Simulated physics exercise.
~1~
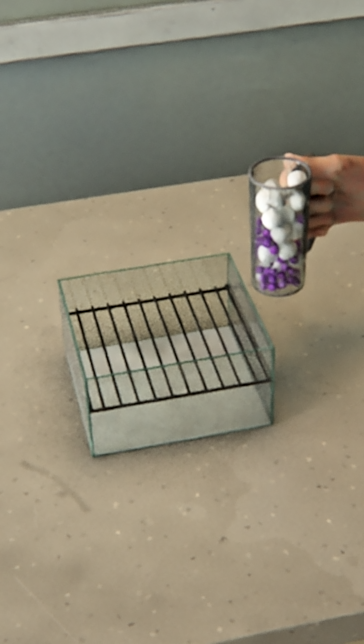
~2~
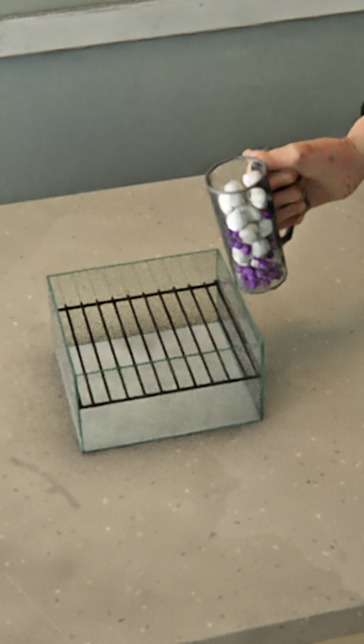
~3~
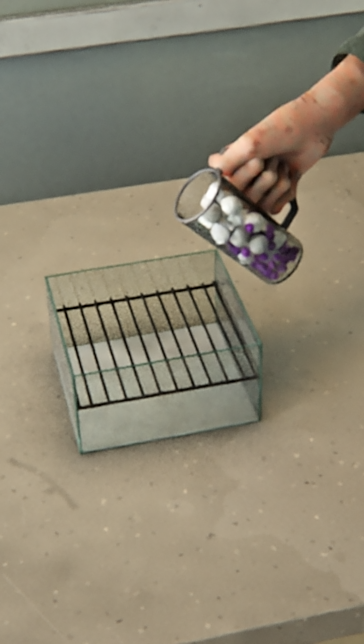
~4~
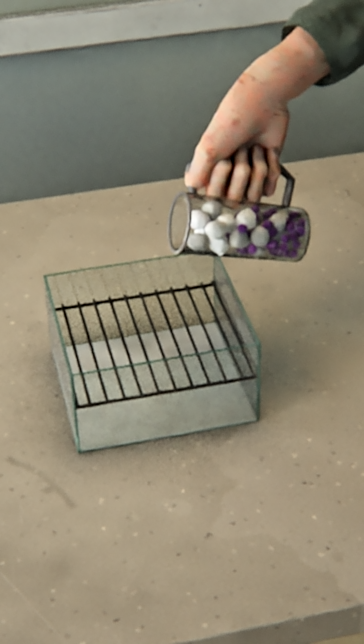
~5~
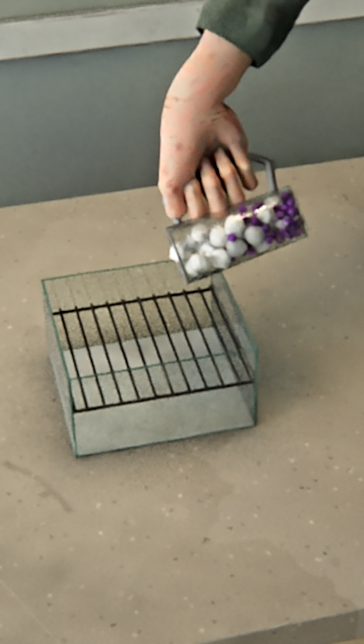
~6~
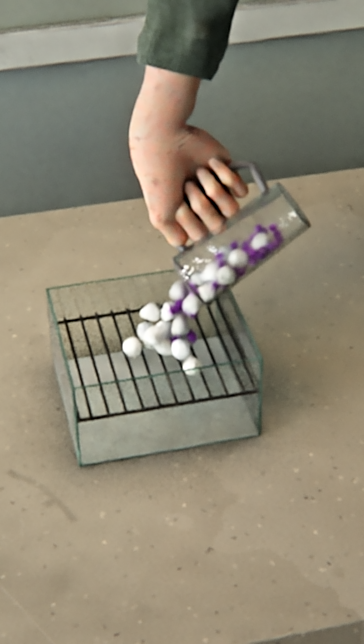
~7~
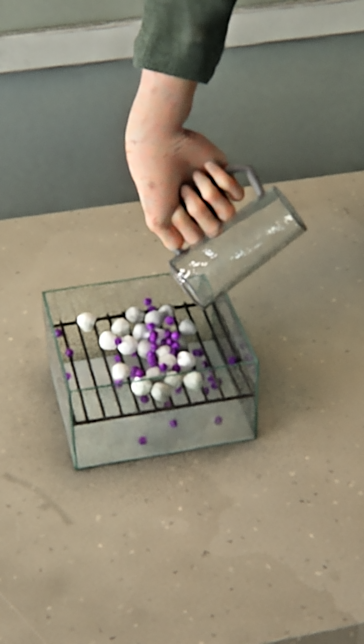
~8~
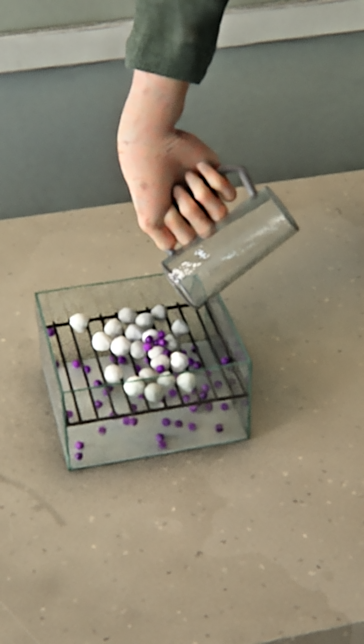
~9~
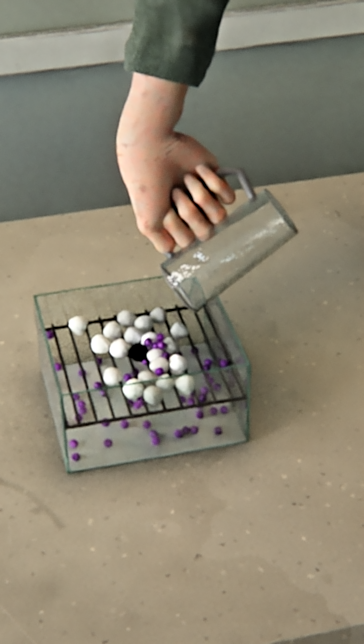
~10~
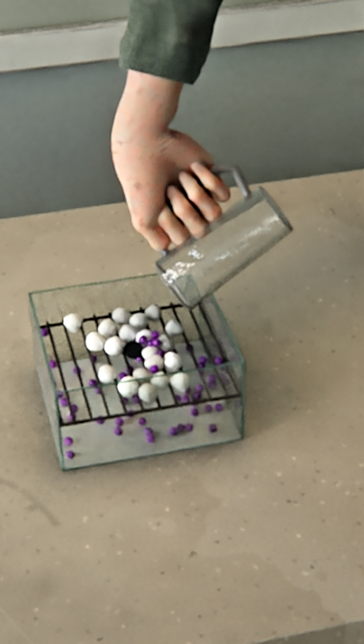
Hand tipping a clear cup of white and purple pieces over a wire rack, white ones staying on top, most purple falling through.
